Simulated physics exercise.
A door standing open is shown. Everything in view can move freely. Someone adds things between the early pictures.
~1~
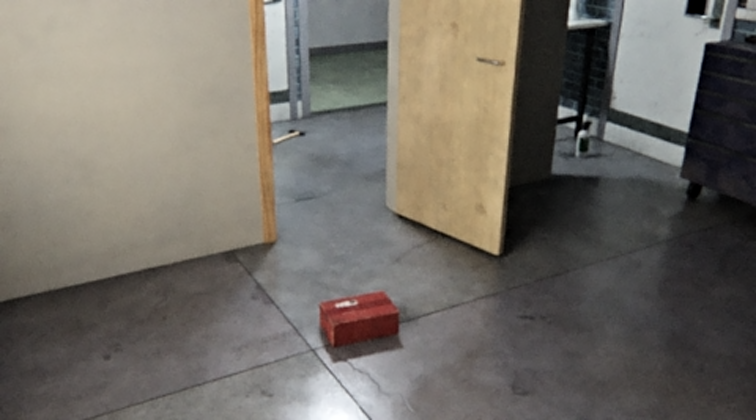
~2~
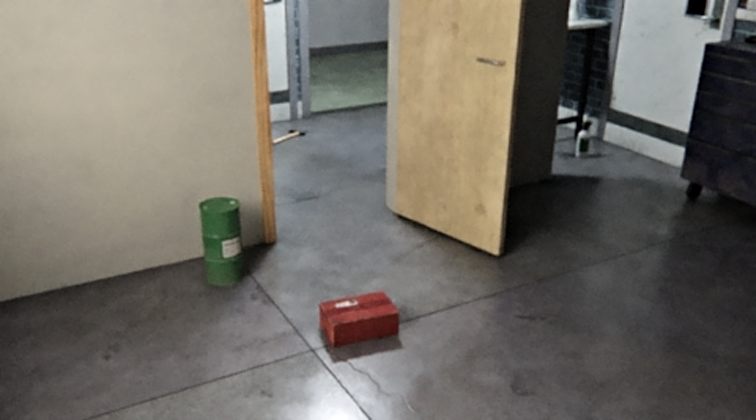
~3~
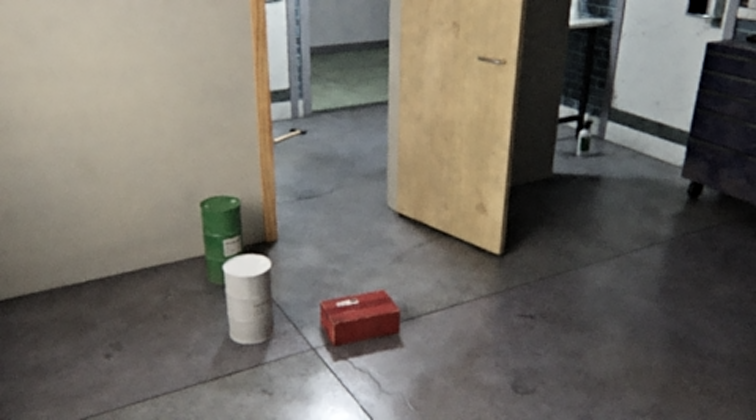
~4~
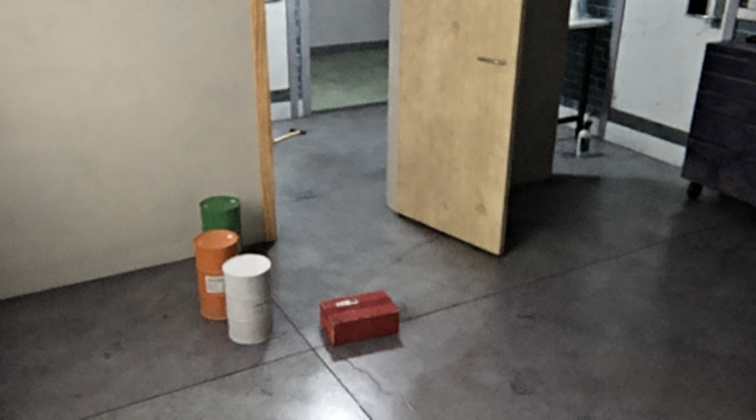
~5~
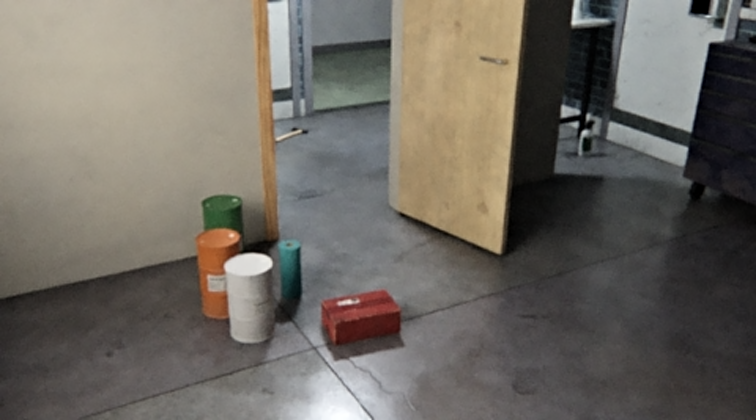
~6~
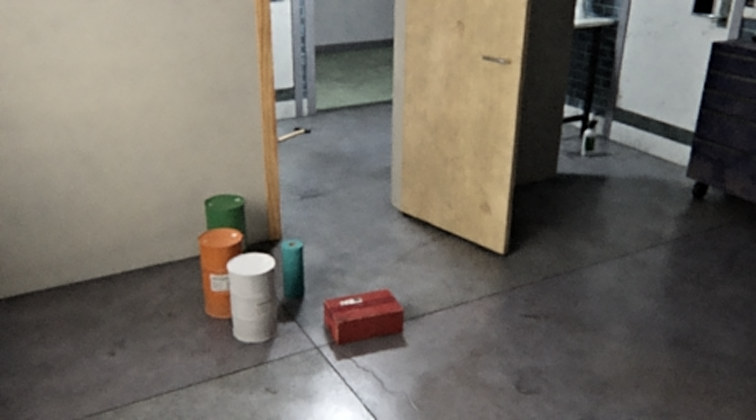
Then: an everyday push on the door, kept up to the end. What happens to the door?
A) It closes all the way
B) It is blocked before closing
Answer: A.
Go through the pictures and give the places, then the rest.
In the first frame, door wide open and still.
In the second frame, door wide open and still; red parcel (359, 319).
In the third frame, door wide open and still; green canister (223, 240).
In the fourth frame, door wide open and still; red parcel (359, 317); white canister (249, 299).
In the fifth frame, door wide open and still; orange canister (221, 274).
In the sixth frame, door wide open and still; turquoise roll (293, 269); red parcel (363, 316).
Then, 0.80 s later than the last frame, door 80° open.
Then, 1.40 s later than the last frame, door 49° open.
Then, 2.00 s later than the last frame, door 17° open.
When it is over, door 0° open; all 5 as before. End places, in pixels of the last picture, turquoise roll near (293, 269).
